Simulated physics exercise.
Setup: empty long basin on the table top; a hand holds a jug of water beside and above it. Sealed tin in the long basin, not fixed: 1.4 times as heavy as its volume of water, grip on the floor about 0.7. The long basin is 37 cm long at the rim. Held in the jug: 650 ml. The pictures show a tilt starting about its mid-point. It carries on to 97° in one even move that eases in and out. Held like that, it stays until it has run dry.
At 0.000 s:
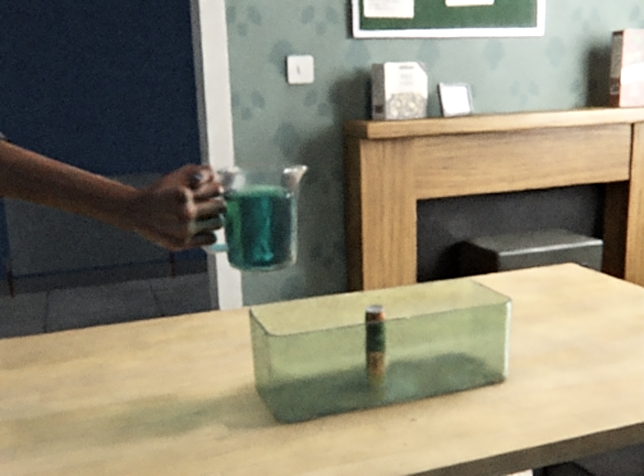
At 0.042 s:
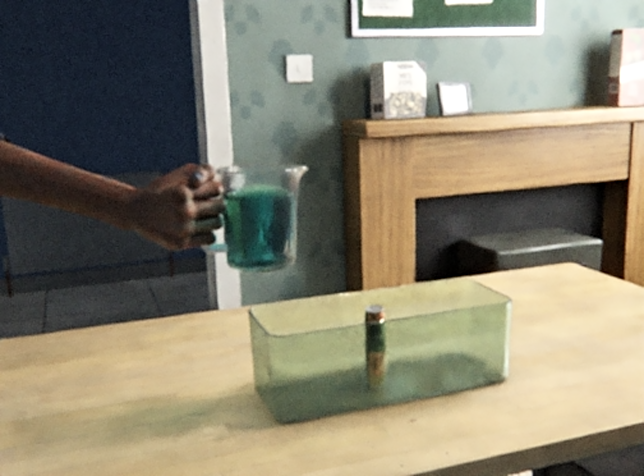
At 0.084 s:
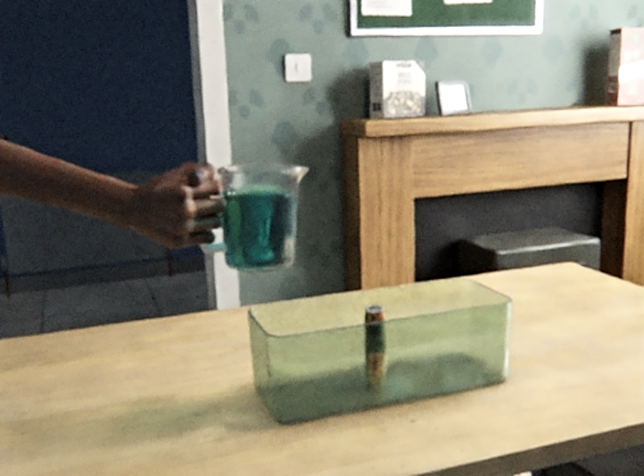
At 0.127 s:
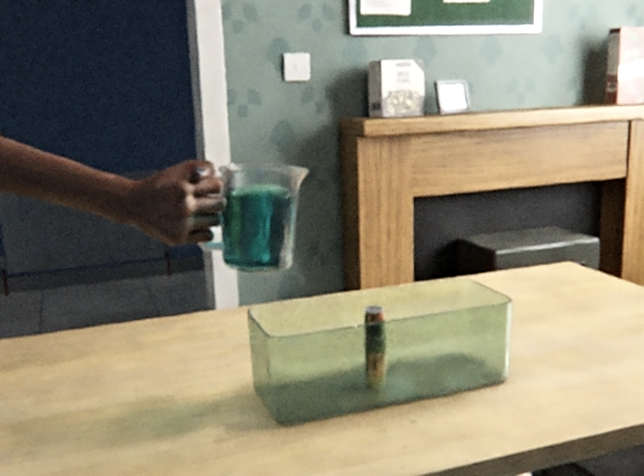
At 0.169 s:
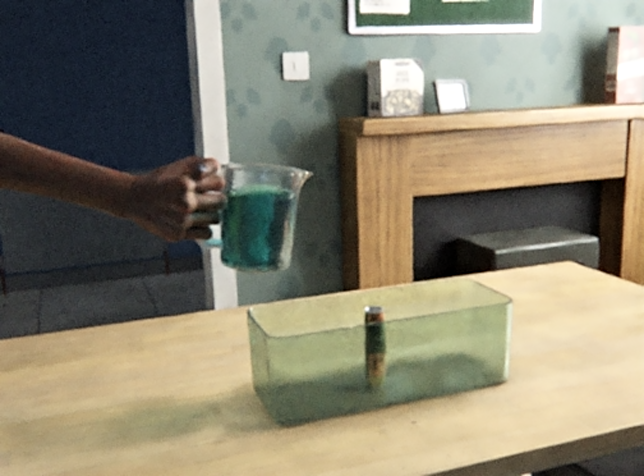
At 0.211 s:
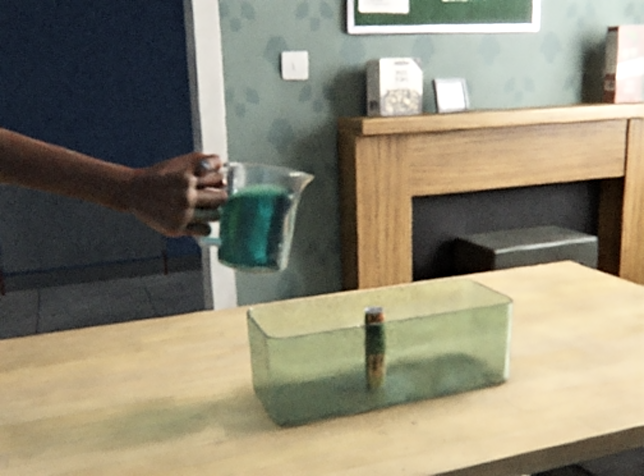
In this clip, a hand holds a clear jug of blue-green liquid above and to the left of a long greenish basin with a small upright object, keeping it nearly still before tilting it slightly to the right.
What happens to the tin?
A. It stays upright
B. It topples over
B.
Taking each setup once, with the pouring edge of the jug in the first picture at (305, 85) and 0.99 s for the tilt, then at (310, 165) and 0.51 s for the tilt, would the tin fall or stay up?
In the first try it remains standing; in the second it comes down.
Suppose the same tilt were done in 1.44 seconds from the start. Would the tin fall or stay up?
The tin goes over.
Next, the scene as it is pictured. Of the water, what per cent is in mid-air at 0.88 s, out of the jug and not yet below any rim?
About 22 per cent.
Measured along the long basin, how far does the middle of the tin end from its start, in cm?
All told, the tin's centre has moved close to 8.5 cm.
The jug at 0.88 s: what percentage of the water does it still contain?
Near 42 percent, more or less.
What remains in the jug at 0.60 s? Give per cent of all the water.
Some 90 per cent.
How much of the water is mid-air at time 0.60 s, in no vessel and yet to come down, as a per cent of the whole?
Near 10 per cent of it all.
Then, 0.60 s in, the tilt is 64° and 89 per cent is still to pour; the tin stands where it began.
Then, 0.88 s in, the tilt is 94° and 43 per cent is still to pour; the tin leans 5°.
Then, 1.17 s in, the tilt is 97° and 9 per cent is still to pour; the tin lies on its side.
Then, 1.49 s in, the tilt is 97° and 1 per cent is still to pour; the tin lies on its side.
Finally, the tin lies on its side.
